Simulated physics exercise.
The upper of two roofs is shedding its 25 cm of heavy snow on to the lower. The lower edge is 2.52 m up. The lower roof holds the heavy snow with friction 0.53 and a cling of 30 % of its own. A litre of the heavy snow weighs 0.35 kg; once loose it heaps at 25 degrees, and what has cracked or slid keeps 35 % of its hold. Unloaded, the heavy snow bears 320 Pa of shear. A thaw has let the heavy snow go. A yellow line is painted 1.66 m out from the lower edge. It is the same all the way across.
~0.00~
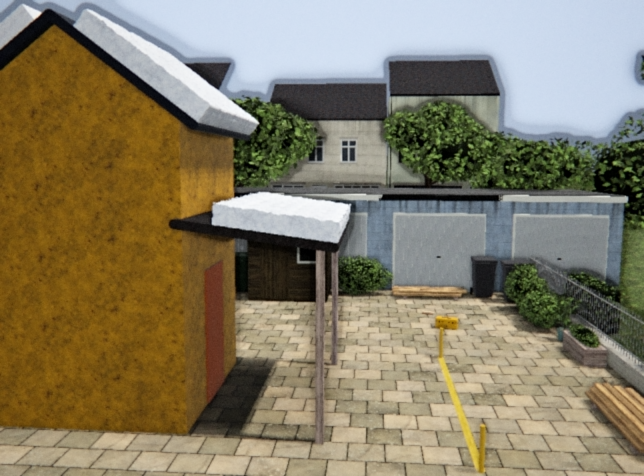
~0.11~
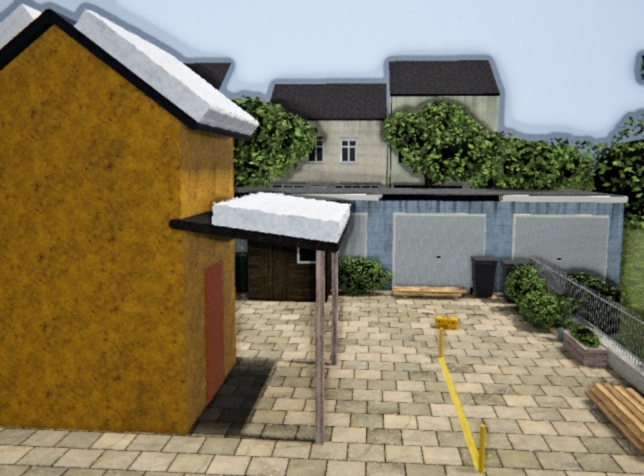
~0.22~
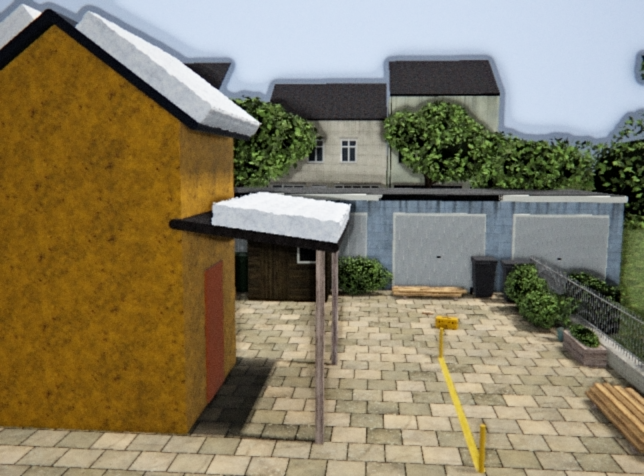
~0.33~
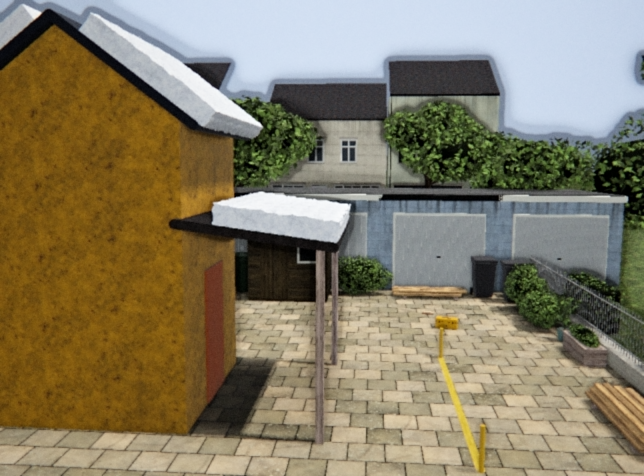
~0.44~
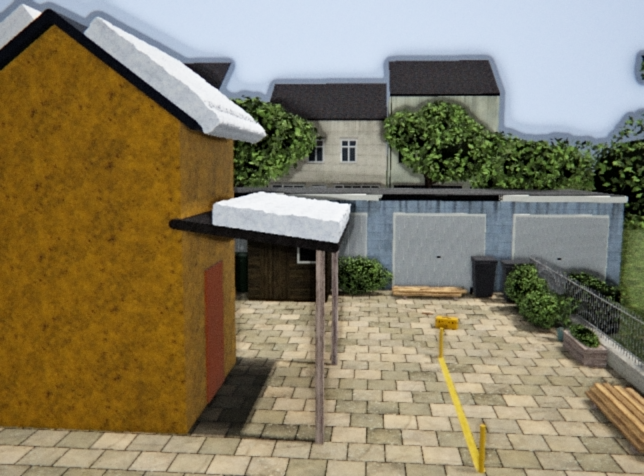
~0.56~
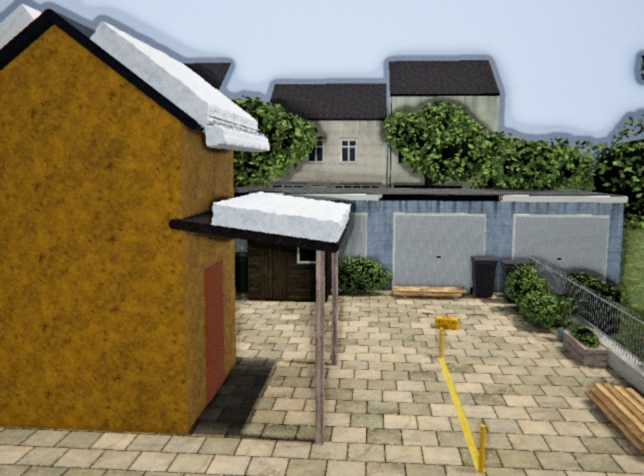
A paved yard with a row of pale blue garages along the back is seen from a raised, unmoving viewpoint. An orange building with snow on its dark-edged roof stands at left beside a snow-topped lean-to on posts, with a yellow line and small sign on the paving at right. The upper roof's snow slides slowly toward the right, pushes out past the edge, and cracks.
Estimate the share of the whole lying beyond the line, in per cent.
Close to 3 per cent.
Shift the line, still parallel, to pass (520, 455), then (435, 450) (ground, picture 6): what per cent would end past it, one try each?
In turn about 1 %, 8 %.
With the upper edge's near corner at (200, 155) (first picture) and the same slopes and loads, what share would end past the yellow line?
In that case some 0 per cent.
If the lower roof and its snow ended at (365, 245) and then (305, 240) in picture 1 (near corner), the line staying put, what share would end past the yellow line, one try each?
In turn about 1 %, 12 %.
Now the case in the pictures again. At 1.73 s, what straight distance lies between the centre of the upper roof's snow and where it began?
About 2.2 m.
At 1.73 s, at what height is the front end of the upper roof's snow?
Roughly 2.8 m.
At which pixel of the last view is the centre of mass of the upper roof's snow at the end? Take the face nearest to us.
Around (316, 292).
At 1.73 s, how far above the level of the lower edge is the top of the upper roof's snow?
Roughly 0.8 m.
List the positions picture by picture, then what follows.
In the first frame, front end of the heavy snow at (200, 100).
In the second frame, front end of the heavy snow at (200, 101), its middle shifted 10 mm.
In the third frame, front end of the heavy snow at (202, 100), its middle shifted 3.9 cm, 2 % of it past the upper edge, in one piece.
In the fourth frame, front end of the heavy snow at (206, 102), its middle shifted 8.9 cm, 5 % of it past the upper edge, in one piece.
In the fifth frame, front end of the heavy snow at (213, 117), its middle shifted 16 cm, 9 % of it past the upper edge, cracking.
In the sixth frame, front end of the heavy snow at (221, 129), its middle shifted 26 cm, 14 % of it past the upper edge, cracking.
By 1.09 s, none is below the lower edge and 0 % is past the line.
By 1.73 s, none is below the lower edge and 0 % is past the line.
By 2.36 s, 19 % is below the lower edge and 0 % is past the line.
By 3.00 s, 28 % is below the lower edge and 3 % is past the line.
By 4.30 s, at the end, 30 % is below the lower edge and 3 % is past the line.
